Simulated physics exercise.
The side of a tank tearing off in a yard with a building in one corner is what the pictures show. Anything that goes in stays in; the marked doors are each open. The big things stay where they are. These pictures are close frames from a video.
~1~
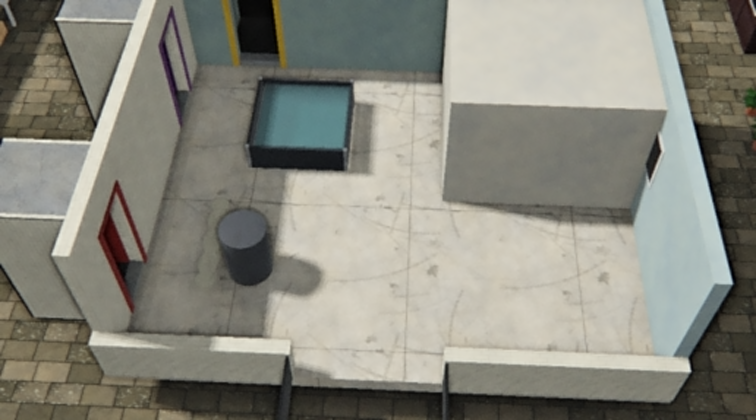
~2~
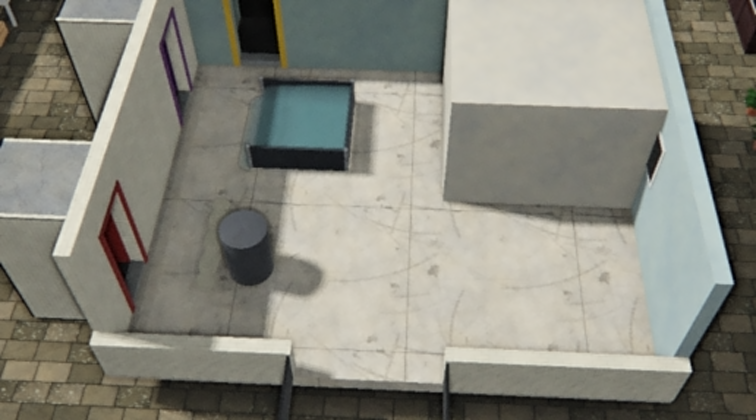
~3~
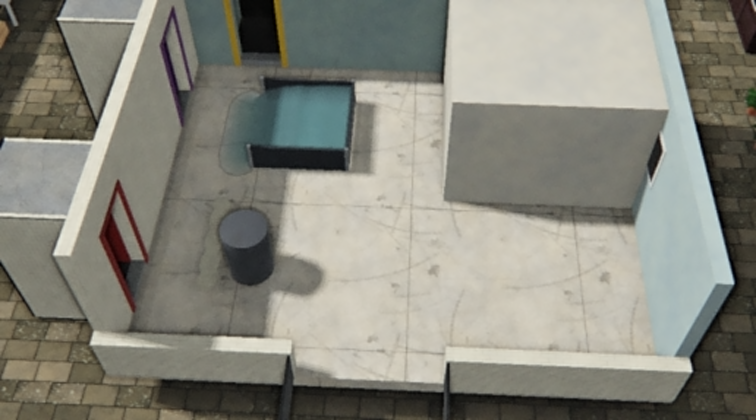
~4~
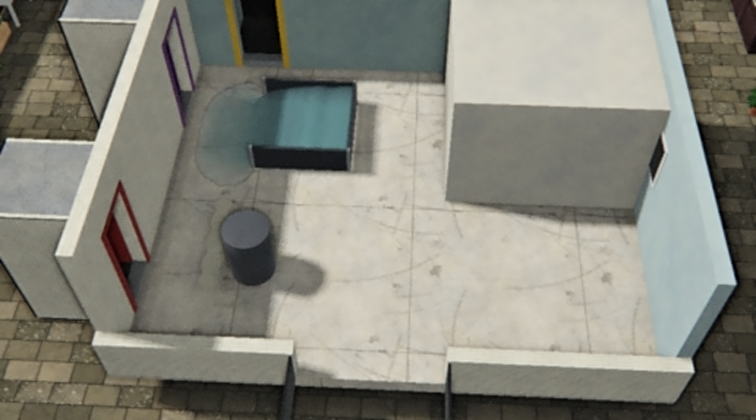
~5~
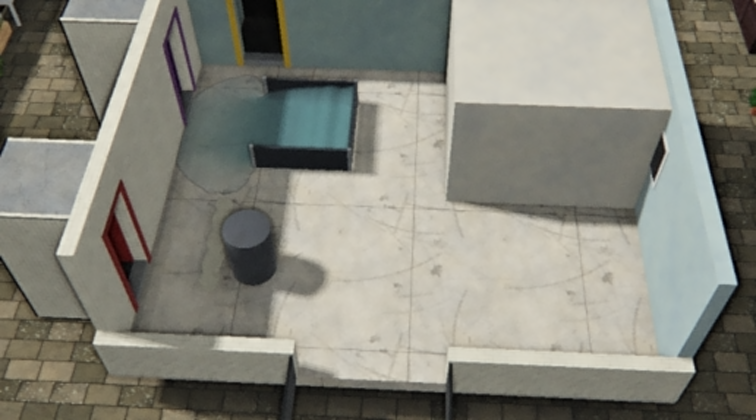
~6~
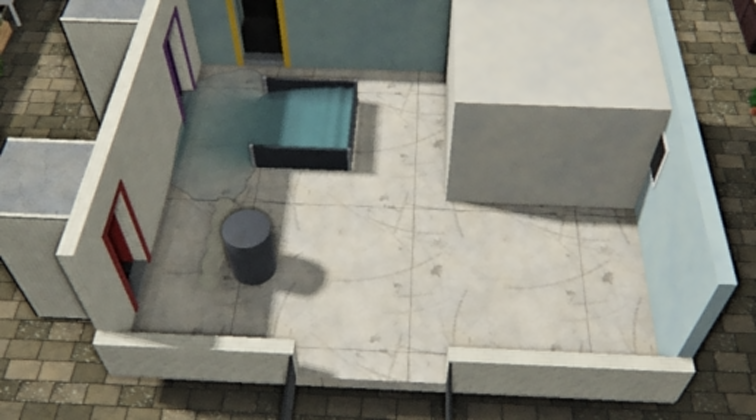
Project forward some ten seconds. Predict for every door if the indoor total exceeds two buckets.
I predict the red door will remain at two buckets or below; I predict the yellow door will remain at two buckets or below; I predict the purple door will overshoot two buckets.
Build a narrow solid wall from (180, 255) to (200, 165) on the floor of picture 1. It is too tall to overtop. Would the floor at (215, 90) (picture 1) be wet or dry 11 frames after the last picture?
Result at that point: Inundated.
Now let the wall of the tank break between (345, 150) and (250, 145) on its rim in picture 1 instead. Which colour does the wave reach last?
The yellow one comes last.
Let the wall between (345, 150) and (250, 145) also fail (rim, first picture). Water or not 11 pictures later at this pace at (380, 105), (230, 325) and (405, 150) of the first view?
First unwetted, second soaked, third unwetted.
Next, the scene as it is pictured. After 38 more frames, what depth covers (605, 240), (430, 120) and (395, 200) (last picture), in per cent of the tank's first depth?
Some 0, 8 and 0 in a hundred.
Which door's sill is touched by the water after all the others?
Looking at the pictures, the answer is the door marked red.
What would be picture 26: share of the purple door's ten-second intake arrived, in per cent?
I'd put it at about 85 per cent.
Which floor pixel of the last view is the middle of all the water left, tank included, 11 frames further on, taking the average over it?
I'd place it roughly at (240, 142).
A moment on, water covers 15 % of the floor; the red door not reached, the yellow door wet at the sill, nothing in, the purple door over two buckets in.
Next, water covers 15 % of the floor; the red door wet at the sill, nothing in, the yellow door wet at the sill, nothing in, the purple door far over two buckets in.
Then, water covers 25 % of the floor; the red door wet at the sill, nothing in, the yellow door wet at the sill, nothing in, the purple door far over two buckets in.
Later, water covers 45 % of the floor; the red door wet at the sill, nothing in, the yellow door wet at the sill, nothing in, the purple door far over two buckets in.
In the end, water covers 80 % of the floor; the red door wet at the sill, nothing in, the yellow door wet at the sill, nothing in, the purple door far over two buckets in.
